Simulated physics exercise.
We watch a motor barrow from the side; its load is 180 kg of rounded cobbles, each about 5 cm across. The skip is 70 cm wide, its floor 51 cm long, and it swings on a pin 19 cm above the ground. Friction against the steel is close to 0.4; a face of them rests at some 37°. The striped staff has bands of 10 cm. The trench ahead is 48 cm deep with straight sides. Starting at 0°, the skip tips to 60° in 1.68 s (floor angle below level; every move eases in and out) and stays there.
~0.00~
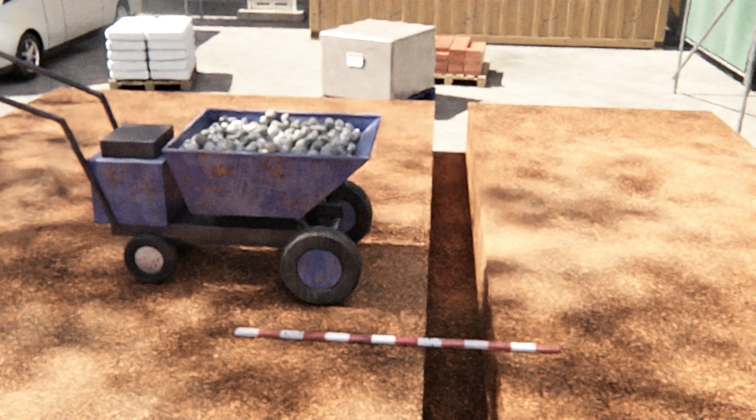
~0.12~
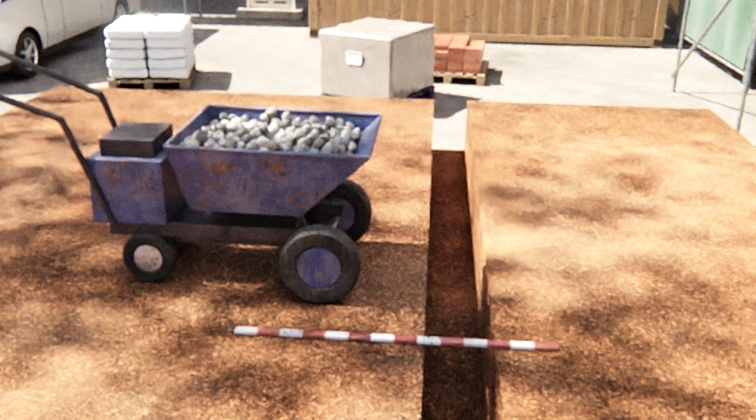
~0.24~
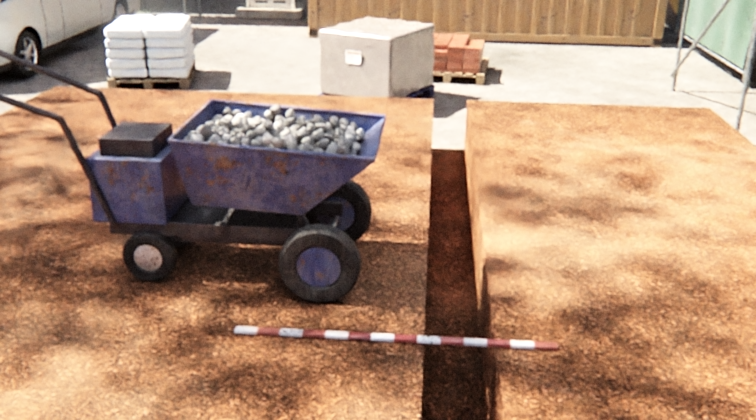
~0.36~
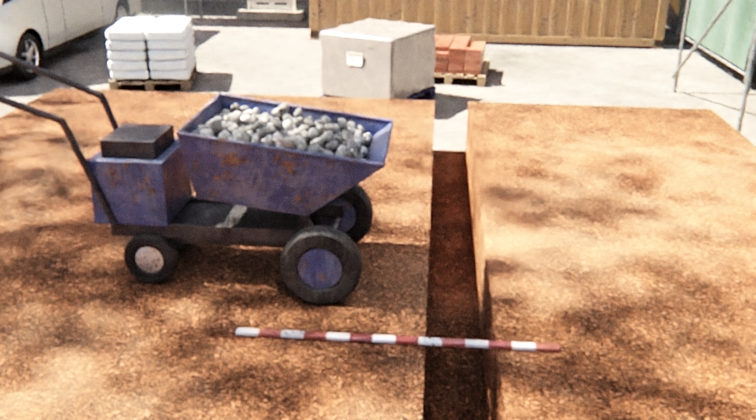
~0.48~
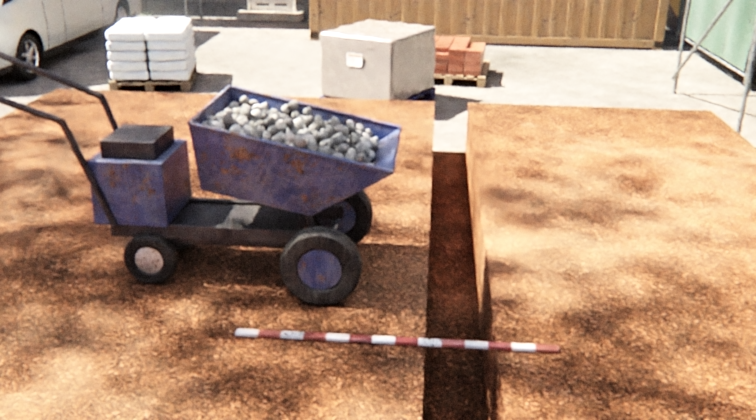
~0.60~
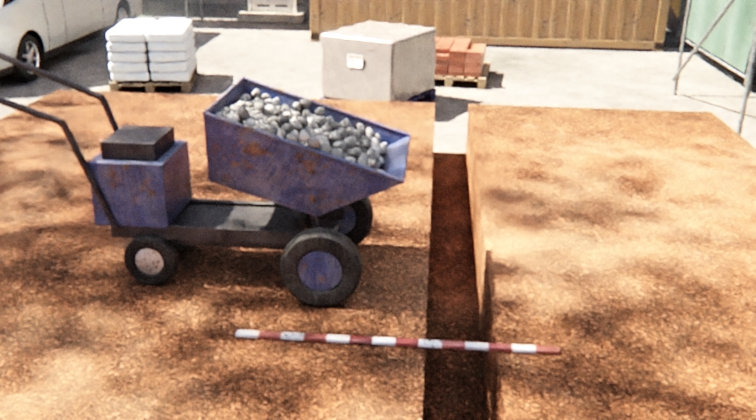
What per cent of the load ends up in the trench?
Some 71 per cent of it.
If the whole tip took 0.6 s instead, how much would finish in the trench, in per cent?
Then about 50 per cent.
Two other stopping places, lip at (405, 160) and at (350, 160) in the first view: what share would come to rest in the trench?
First some 35, then 90 per cent.
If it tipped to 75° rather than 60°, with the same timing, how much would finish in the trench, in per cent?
In that case some 70 per cent.
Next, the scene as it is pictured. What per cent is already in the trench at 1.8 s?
Some 20 per cent.
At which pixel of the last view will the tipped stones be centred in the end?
Around (472, 335).
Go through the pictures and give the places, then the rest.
In the first frame, lip at (369, 159), floor tilted 0°, highest stones at (282, 129).
In the second frame, the skip is at 1°, its lip at (370, 158); the top of the load is at (282, 126); the stones move at 0.1 m/s on average.
In the third frame, lip at (375, 160), floor tilted 3°, highest stones at (272, 123); the stones move at 0.2 m/s on average.
In the fourth frame, the skip is at 7°, its lip at (384, 166); the top of the load is at (247, 117); the stones move at 0.3 m/s on average.
In the fifth frame, the skip is at 12°, its lip at (393, 173); the top of the load is at (248, 110); the stones move at 0.4 m/s on average.
In the sixth frame, the skip is at 17°, its lip at (404, 182); the top of the load is at (254, 102); the stones move at 0.5 m/s on average.
After 1.3 s the floor is at 51°; 100 % in the skip; the foremost stones are at (444, 221).
After 1.8 s the floor is at 60°; 71 % in the skip, 19 % in the trench, 10 % past the trench; the foremost stones are at (540, 289).
After 2.1 s the floor is at 60°; 42 % in the skip, 32 % in the trench, 25 % past the trench; the foremost stones are at (613, 288).
After 4.1 s the floor is at 60°; 0 % in the skip, 71 % in the trench, 29 % past the trench; the foremost stones are at (682, 293).
